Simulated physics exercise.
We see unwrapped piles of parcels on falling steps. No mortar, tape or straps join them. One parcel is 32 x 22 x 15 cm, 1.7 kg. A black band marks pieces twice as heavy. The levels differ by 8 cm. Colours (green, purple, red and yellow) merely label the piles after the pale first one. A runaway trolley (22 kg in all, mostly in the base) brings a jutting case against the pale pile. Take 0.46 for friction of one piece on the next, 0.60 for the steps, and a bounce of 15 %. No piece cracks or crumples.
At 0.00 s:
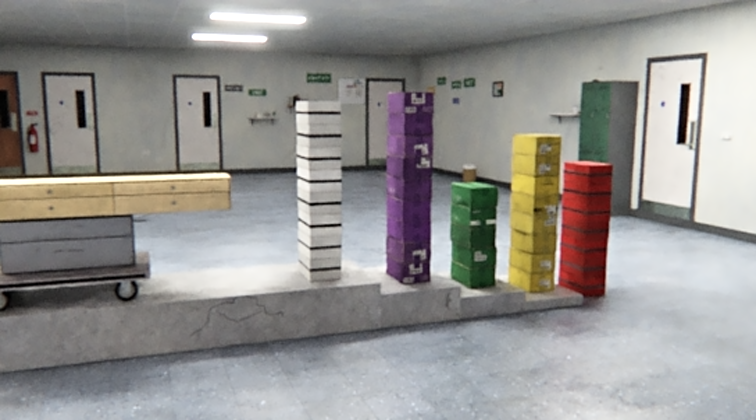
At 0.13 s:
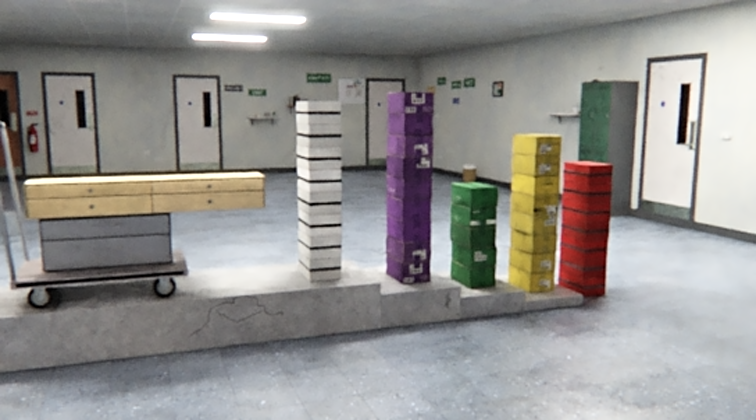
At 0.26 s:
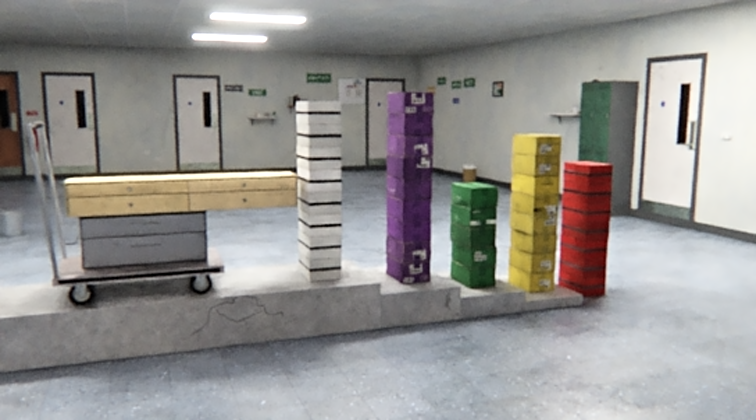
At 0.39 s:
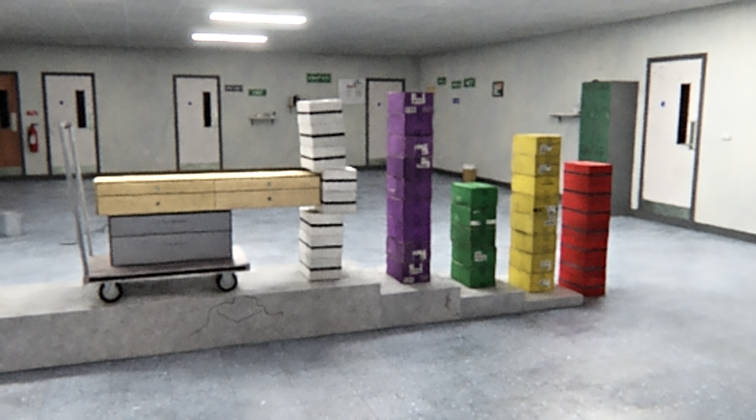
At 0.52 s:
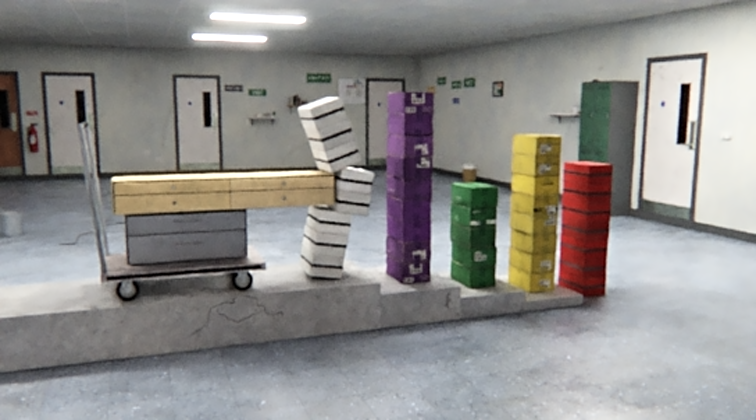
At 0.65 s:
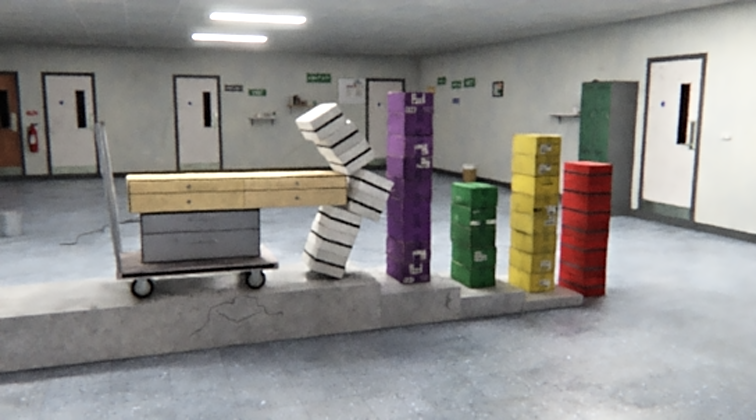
At first, a trolley carrying a long wooden case rolls right along a stepped concrete platform toward a white pile of parcels. The case's end pushes into the pile's middle, shoving parcels rightward, and the pile buckles while its upper part leans left. The purple, green, yellow and red piles stay still.
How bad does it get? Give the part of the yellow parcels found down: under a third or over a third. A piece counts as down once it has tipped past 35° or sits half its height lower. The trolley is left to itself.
Over a third of them.
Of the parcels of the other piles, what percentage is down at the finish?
Roughly 95 per cent of them.
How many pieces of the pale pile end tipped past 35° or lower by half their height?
8 of them.
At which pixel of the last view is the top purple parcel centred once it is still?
Near (700, 245).
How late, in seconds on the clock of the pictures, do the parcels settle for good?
Near 4.5 s.
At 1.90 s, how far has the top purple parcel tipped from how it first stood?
Some 25°.
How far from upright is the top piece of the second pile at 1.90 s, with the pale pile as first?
Roughly 20° from upright.
Around 1.12 s, 8 of the pale pile down; none of the 8 yellow parcels down (0 of 29 in all colours); top yellow parcel unmoved; top purple parcel tipped 11°.
Around 1.90 s, 8 of the pale pile down; none of the 8 yellow parcels down (6 of 29 in all colours); top yellow parcel tipped 11°; top purple parcel tipped 23°, 26 cm lower.
Around 2.76 s, 8 of the pale pile down; 7 of the 8 yellow parcels down (20 of 29 in all colours); top yellow parcel tipped 18°, 8 cm lower; top purple parcel tipped 58°, 49 cm lower.
Around 3.32 s, 8 of the pale pile down; 8 of the 8 yellow parcels down (27 of 29 in all colours); top yellow parcel upside down; top red parcel upside down.
Finally (4.5 s), 8 of the pale pile down; 8 of the 8 yellow parcels down (27 of 29 in all colours); top yellow parcel 1.10 m lower; top red parcel upside down. That is 100 per cent. Seen by the last camera, middles, top red parcel near (739, 268).
